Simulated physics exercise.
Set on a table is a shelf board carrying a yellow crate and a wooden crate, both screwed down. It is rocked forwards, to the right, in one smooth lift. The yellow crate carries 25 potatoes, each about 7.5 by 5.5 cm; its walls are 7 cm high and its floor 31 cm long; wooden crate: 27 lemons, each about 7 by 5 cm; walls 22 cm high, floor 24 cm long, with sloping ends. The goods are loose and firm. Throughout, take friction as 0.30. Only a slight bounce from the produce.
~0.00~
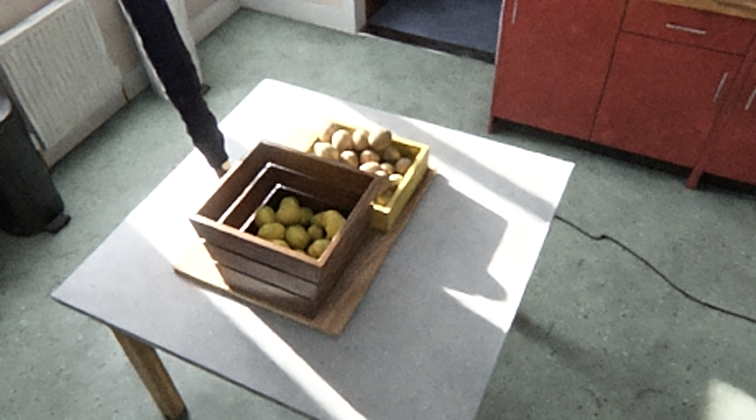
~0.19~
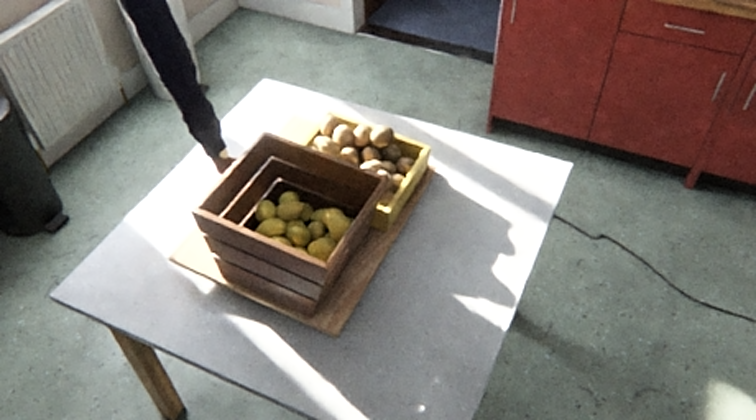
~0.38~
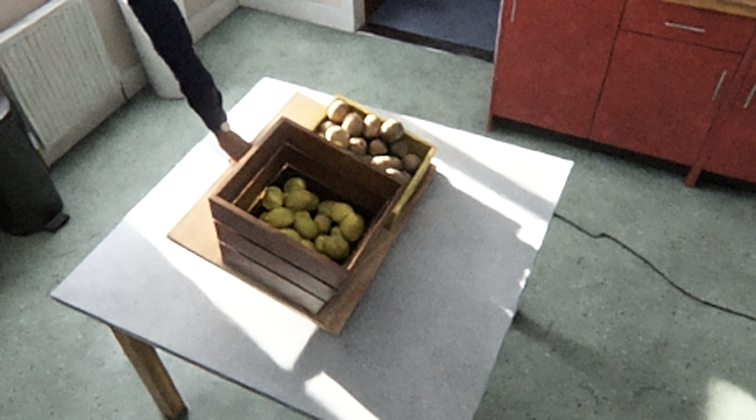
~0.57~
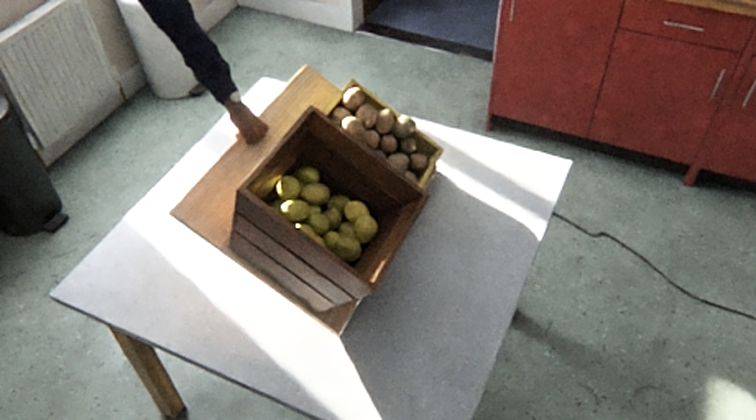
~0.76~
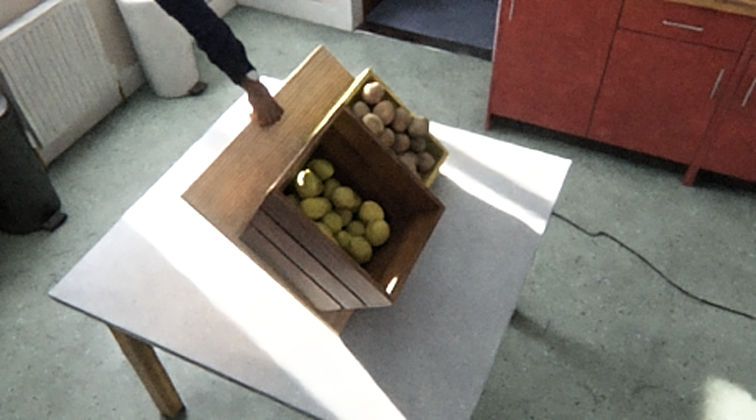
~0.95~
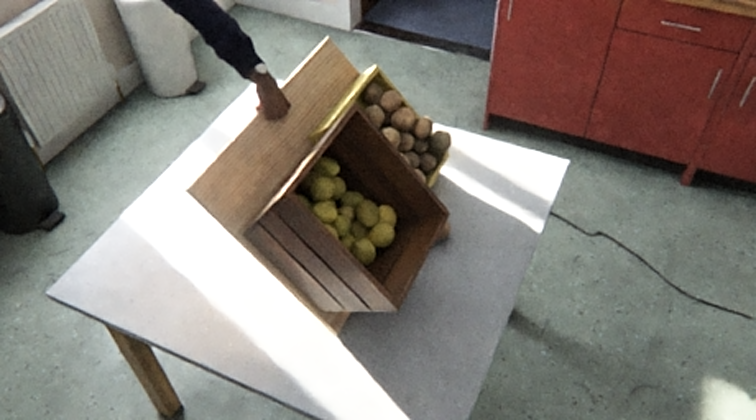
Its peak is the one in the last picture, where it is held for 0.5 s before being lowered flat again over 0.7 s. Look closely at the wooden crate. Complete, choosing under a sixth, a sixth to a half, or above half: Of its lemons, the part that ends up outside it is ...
The part outside is under a sixth.
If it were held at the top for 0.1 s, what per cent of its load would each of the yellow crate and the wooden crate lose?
With that change, yellow crate sheds 20 percent and wooden crate sheds 0 percent.
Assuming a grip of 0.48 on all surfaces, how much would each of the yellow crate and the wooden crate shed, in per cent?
Yellow crate 20, wooden crate 0 per cent.
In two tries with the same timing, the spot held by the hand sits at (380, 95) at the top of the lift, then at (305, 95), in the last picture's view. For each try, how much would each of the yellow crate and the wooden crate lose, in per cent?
The yellow crate would lose 60 per cent in the first try and 30 per cent in the second, the wooden crate 60 and then 0 per cent.
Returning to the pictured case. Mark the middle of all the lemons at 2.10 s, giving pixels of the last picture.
Roughly at (308, 251).
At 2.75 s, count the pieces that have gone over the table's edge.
Around 5, roughly.
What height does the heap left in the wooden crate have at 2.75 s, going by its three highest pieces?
About 15 cm.
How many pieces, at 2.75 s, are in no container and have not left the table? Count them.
Piece count: Roughly 3.
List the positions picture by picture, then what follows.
In the first frame (each is followed by its nearest rim corner in this view), wooden crate, (317, 263); yellow crate (its farthest corner), (332, 120); 0° from level; none out.
In the second frame, wooden crate, (325, 265); yellow crate, (332, 113); 5° from level.
In the third frame, wooden crate, (347, 272); yellow crate, (341, 97); 17° from level.
In the fourth frame, wooden crate, (372, 286); 30° from level.
In the fifth frame, wooden crate, (391, 299); 42° from level.
In the sixth frame, wooden crate, (397, 305); 47° from level; 1 out.
After 1.24 s, tilt 47°; yellow crate 19 in, 6 out and wooden crate 27 in, 0 out.
After 1.60 s, tilt 41°; yellow crate 17 in, 8 out and wooden crate 27 in, 0 out.
After 2.10 s, tilt 1°; yellow crate 17 in, 8 out and wooden crate 27 in, 0 out.
When it is over (at 2.75 s), yellow crate 17 in, 8 out and wooden crate 27 in, 0 out. Asked share, 0 of 27, 0 per cent.
